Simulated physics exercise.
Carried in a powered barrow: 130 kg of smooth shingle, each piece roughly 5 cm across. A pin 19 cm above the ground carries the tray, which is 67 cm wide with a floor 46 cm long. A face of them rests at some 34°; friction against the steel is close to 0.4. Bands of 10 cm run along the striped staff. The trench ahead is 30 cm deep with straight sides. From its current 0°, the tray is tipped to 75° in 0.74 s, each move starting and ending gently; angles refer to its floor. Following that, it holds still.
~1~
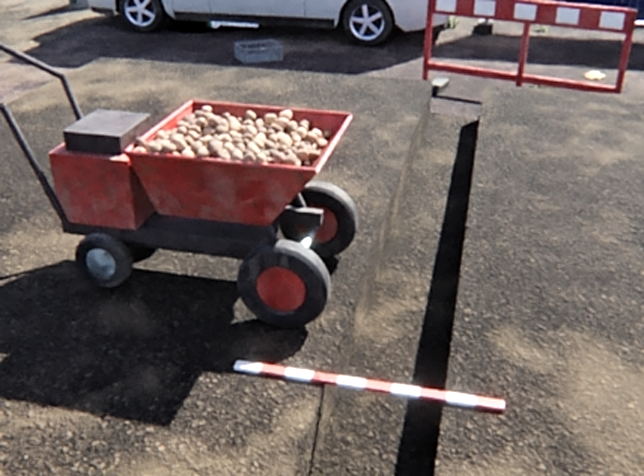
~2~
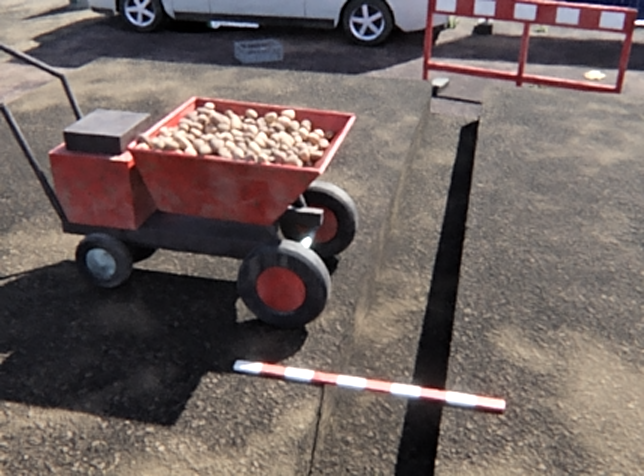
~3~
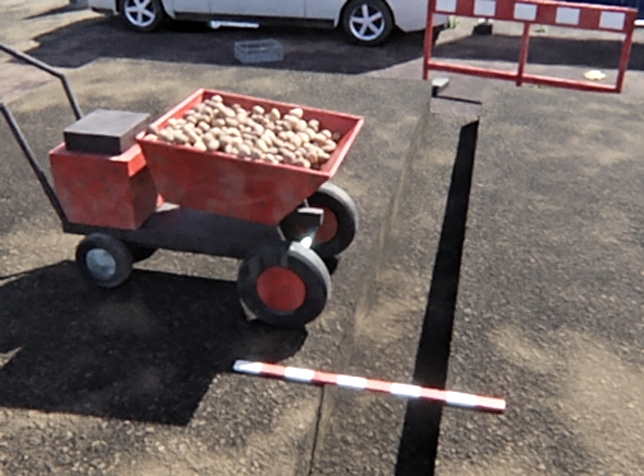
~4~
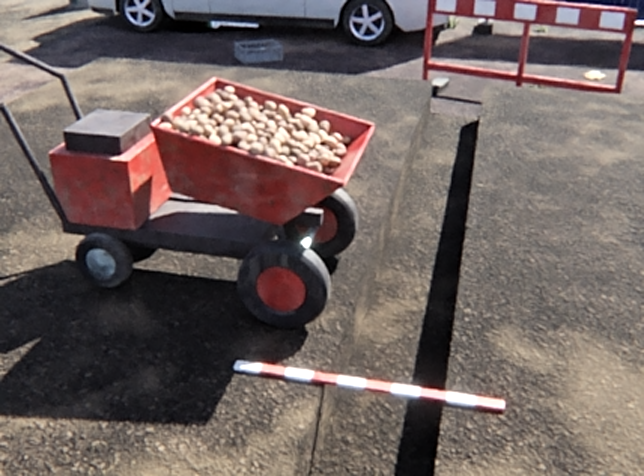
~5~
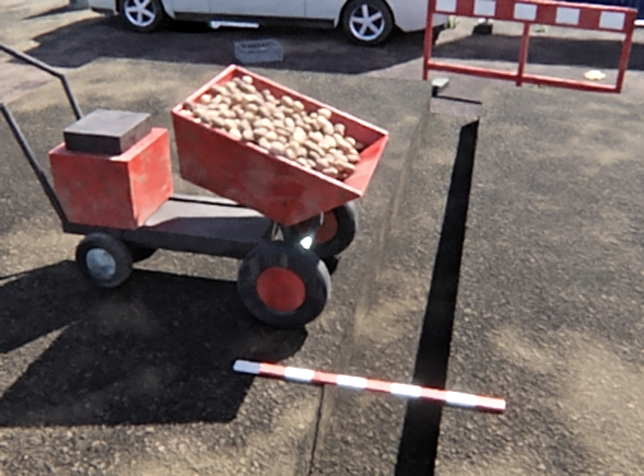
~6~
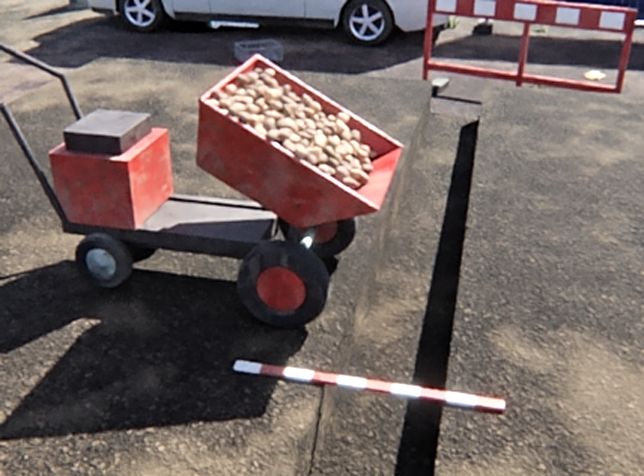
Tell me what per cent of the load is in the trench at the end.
Some 27 per cent.
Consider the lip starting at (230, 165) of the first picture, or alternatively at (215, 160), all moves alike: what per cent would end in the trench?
I'd say some 95 per cent and some 100 per cent.
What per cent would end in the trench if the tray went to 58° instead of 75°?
Trench share: Approx. 35%.
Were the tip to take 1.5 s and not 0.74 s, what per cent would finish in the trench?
It'd be some 40 per cent.
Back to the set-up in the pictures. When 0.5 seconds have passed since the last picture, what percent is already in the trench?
By then, around 10 percent.
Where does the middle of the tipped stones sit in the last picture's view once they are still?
(513, 308).
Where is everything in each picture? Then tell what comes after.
In the first picture, the tray is at 0°, its lip at (316, 171); the top of the load is at (214, 124).
In the second picture, the tray is at 1°, its lip at (320, 173); the top of the load is at (215, 122).
In the third picture, the tray is at 6°, its lip at (330, 177); the top of the load is at (214, 115).
In the fourth picture, the tray is at 12°, its lip at (344, 184); the top of the load is at (220, 105).
In the fifth picture, lip at (361, 195), floor tilted 20°, highest stones at (234, 91).
In the sixth picture, the tray is at 29°, its lip at (377, 210); the top of the load is at (255, 80).
Then, 0.2 s after the last picture the floor is at 63°, 100 % in the tray; the foremost stones are at (420, 237).
Then, 0.5 s after the last picture the floor is at 75°, 47 % in the tray, 10 % in the trench, 43 % past the trench; the foremost stones are at (549, 325).
Then, 0.9 s after the last picture the floor is at 75°, 7 % in the tray, 20 % in the trench, 73 % past the trench; the foremost stones are past the picture's edge.
Then, 2.8 s after the last picture the floor is at 75°, 0 % in the tray, 27 % in the trench, 73 % past the trench; the foremost stones are past the picture's edge.
